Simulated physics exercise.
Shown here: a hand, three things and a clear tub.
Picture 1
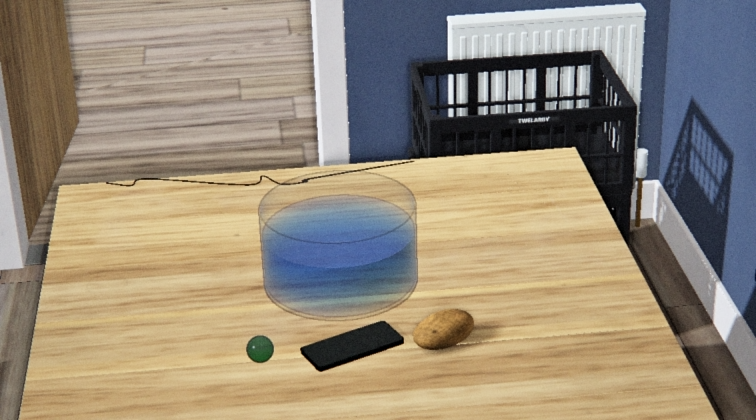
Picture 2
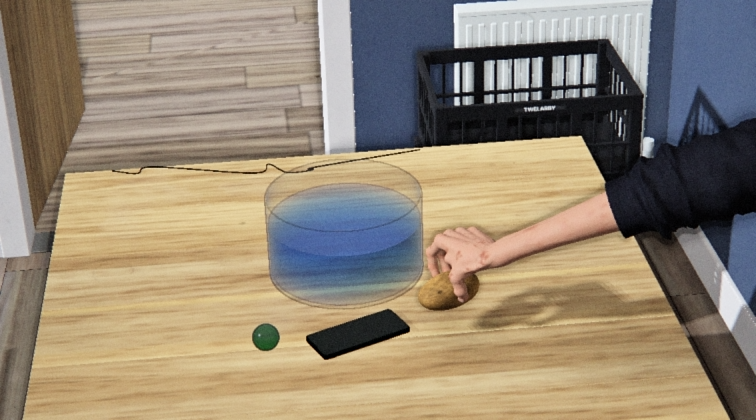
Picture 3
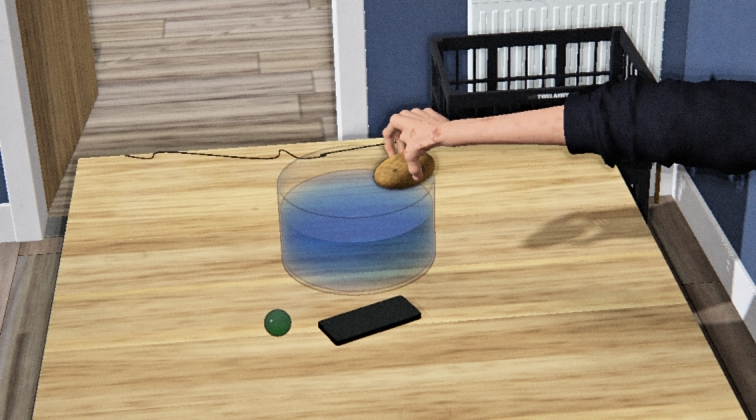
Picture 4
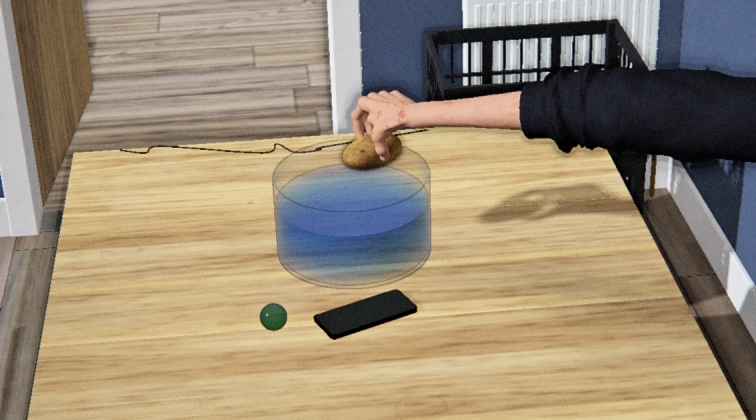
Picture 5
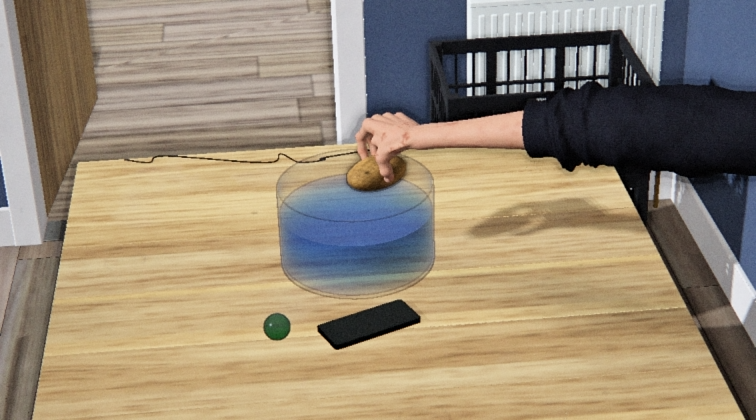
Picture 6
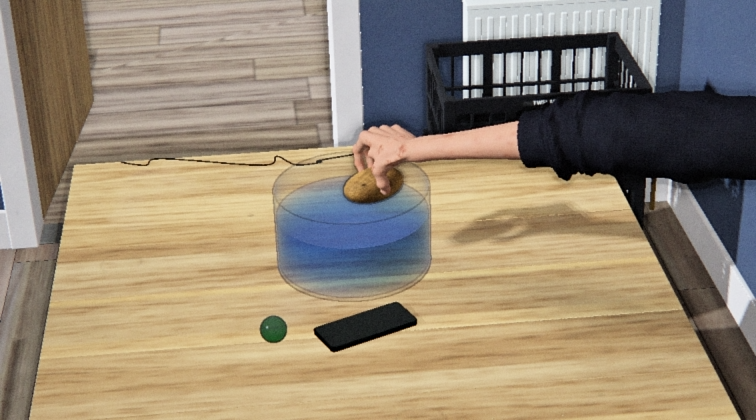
A hand in a dark sleeve reached in from the right, picked up the potato beside the phone and green marble, carried it over the clear tub of blue liquid, and lowered it close to the surface.
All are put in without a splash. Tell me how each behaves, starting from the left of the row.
Under; under; under.
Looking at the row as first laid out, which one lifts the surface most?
I say the rightmost item.
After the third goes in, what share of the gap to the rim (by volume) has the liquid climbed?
About 14 %.
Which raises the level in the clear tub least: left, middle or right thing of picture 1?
That would be the piece at the far left.
Shortly, the potato ends at the bottom.
Then, the phone ends at the bottom.
At the finish, the glass marble ends at the bottom; afloat, none of them.
